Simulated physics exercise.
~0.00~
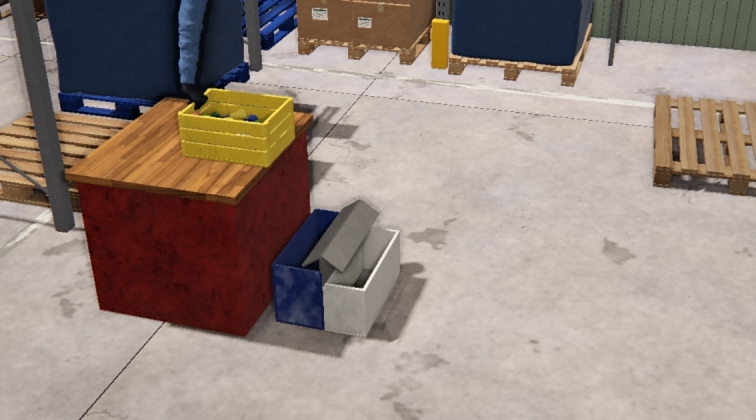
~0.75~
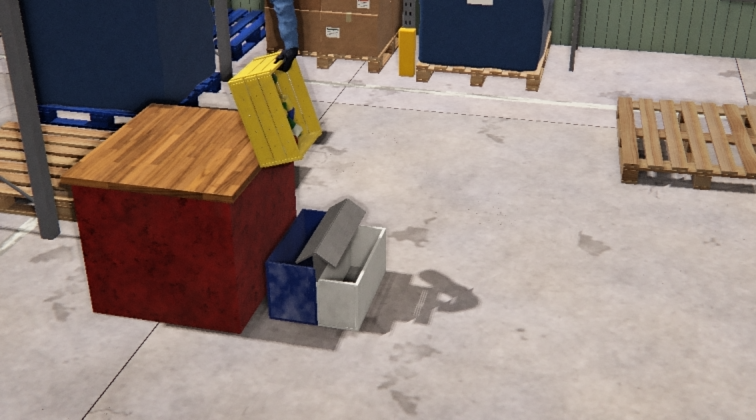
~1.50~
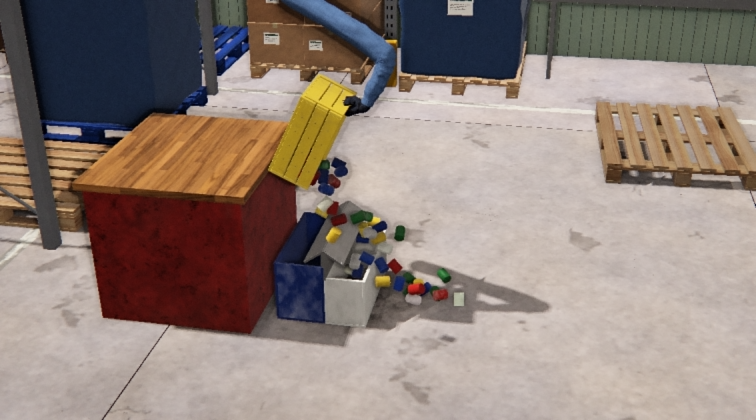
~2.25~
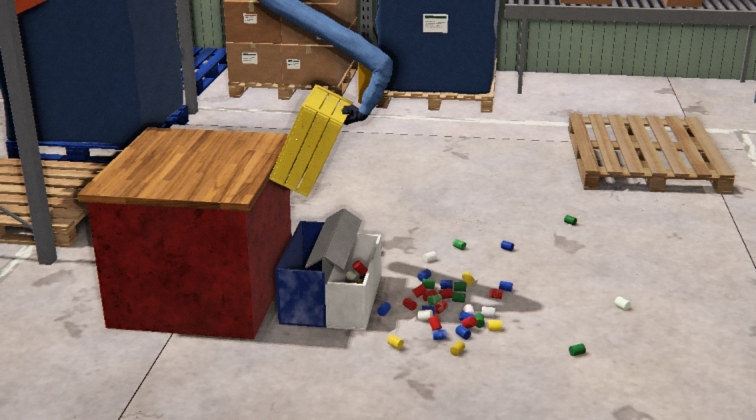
A blue robotic arm tipped a yellow crate over the edge of a wooden-topped red bench, spilling colorful little jars toward the blue and white boxes below, but most missed and ended up scattered across the floor beyond the white one.
